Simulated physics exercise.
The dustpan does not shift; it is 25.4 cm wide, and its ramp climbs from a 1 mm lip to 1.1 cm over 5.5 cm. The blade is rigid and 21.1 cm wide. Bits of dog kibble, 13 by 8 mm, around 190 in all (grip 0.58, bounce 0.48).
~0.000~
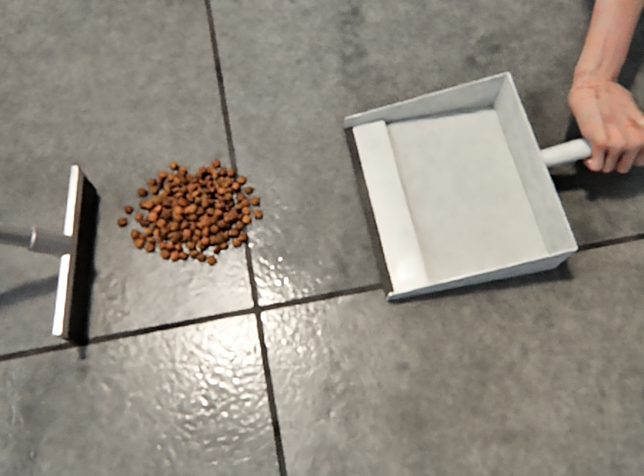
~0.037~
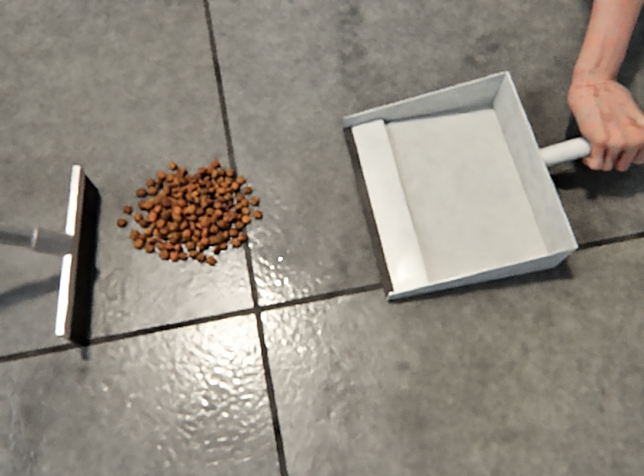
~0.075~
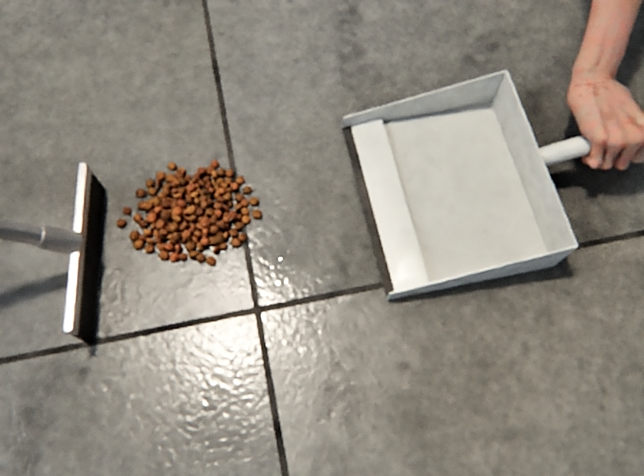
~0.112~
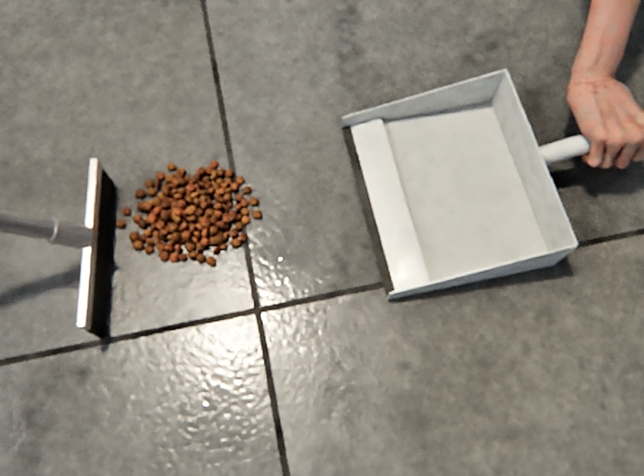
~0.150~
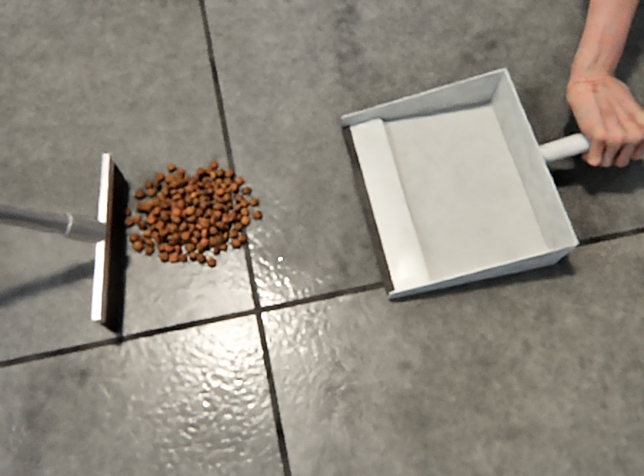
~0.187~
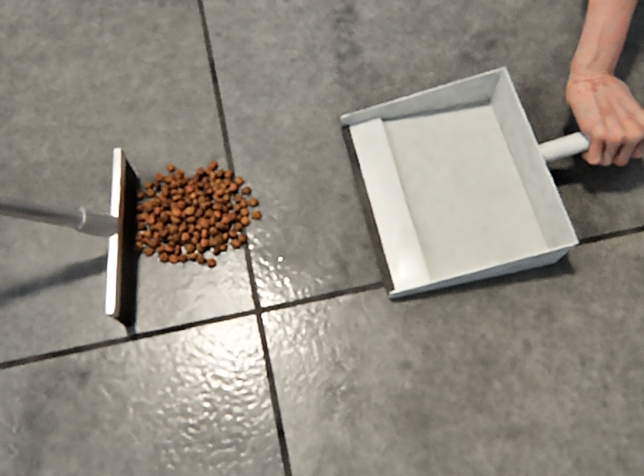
On a grey tiled floor, a squeegee-like blade slides right against a pile of brown kibble while a hand holds a dustpan still.
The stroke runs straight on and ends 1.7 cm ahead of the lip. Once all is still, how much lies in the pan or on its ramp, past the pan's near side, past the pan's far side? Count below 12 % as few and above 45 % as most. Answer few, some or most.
Pan some, near side few, far side some.
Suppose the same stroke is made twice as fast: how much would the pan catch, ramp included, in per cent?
In that case some 30 per cent.
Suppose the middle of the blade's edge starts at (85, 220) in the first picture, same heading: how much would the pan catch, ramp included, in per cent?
Some 10 per cent.
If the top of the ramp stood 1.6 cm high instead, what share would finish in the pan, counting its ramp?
Then about 20 per cent.
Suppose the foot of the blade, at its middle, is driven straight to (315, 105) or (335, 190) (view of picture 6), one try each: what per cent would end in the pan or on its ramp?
Some 5 and 35 per cent.
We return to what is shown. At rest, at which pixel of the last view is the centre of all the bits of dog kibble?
Near (346, 165).
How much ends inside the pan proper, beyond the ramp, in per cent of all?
Roughly 0 per cent.
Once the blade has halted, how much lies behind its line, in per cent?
About 10 per cent.
After 0.50 s, middle of the blade 17 cm from the lip; 0 % over the lip, far side 5 %, near side 0 %.
After 0.71 s, middle of the blade 8 cm from the lip; 0 % over the lip, far side 15 %, near side 0 %.
Then, at 1.03 s, middle of the blade 3 cm from the lip; 20 % over the lip, far side 20 %, near side 0 %.
At rest (1.4 s), pan 20 %, near side 0 %, far side 20 %, in front of the lip or behind the blade 60 %.
